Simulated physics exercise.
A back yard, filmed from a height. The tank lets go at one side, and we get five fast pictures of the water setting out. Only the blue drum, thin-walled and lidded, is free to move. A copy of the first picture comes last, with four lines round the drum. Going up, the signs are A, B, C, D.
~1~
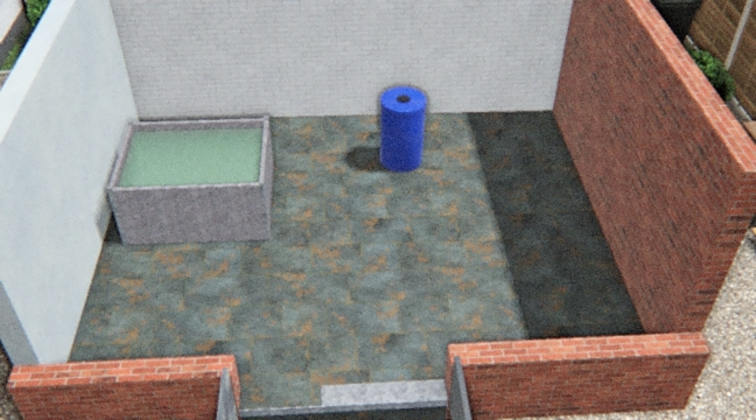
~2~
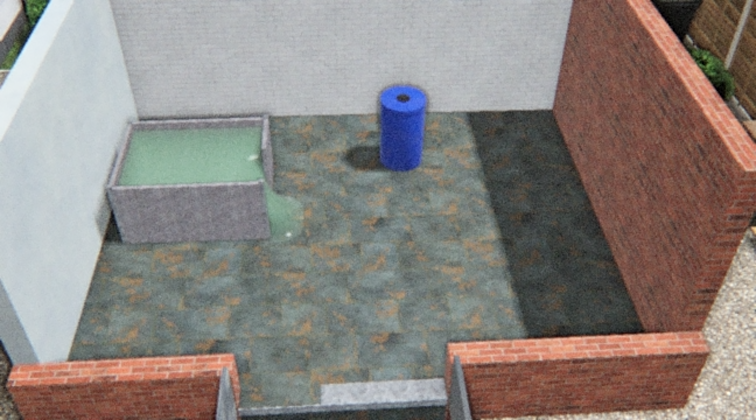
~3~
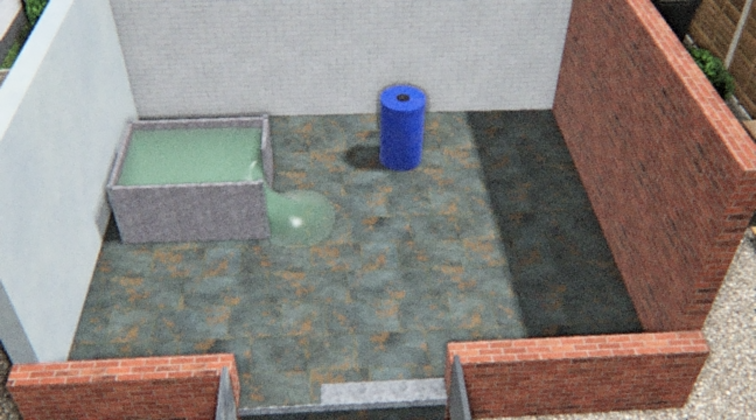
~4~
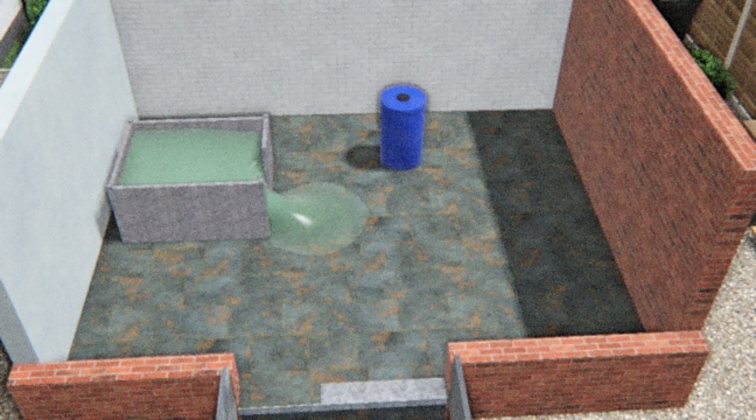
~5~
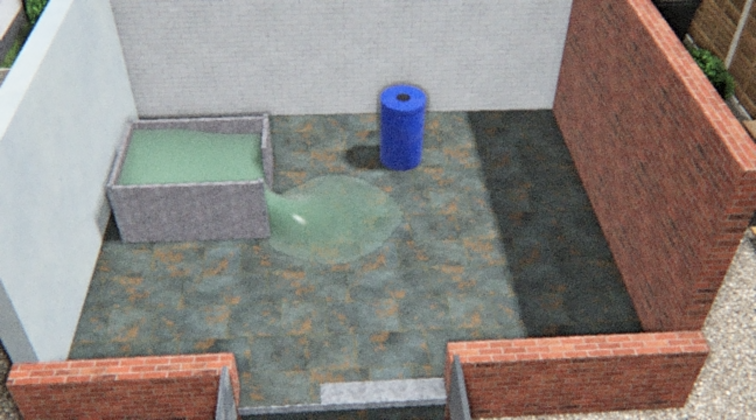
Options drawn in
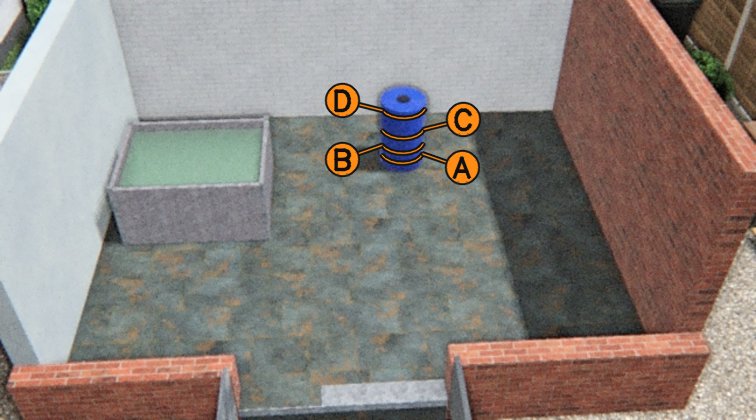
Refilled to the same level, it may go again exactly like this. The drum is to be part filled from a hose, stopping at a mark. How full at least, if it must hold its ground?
The answer is level A.
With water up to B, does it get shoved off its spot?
No.
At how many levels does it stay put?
All of them.
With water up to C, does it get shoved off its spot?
No, that is safe.
On the marked copy, A at (403, 163); B at (403, 153); C at (404, 138); D at (405, 118); from the bottom up A, B, C, D.
Choosing A, it does not move.
Choosing B, it does not move.
Choosing C, it does not move.
Choosing D, it does not move.
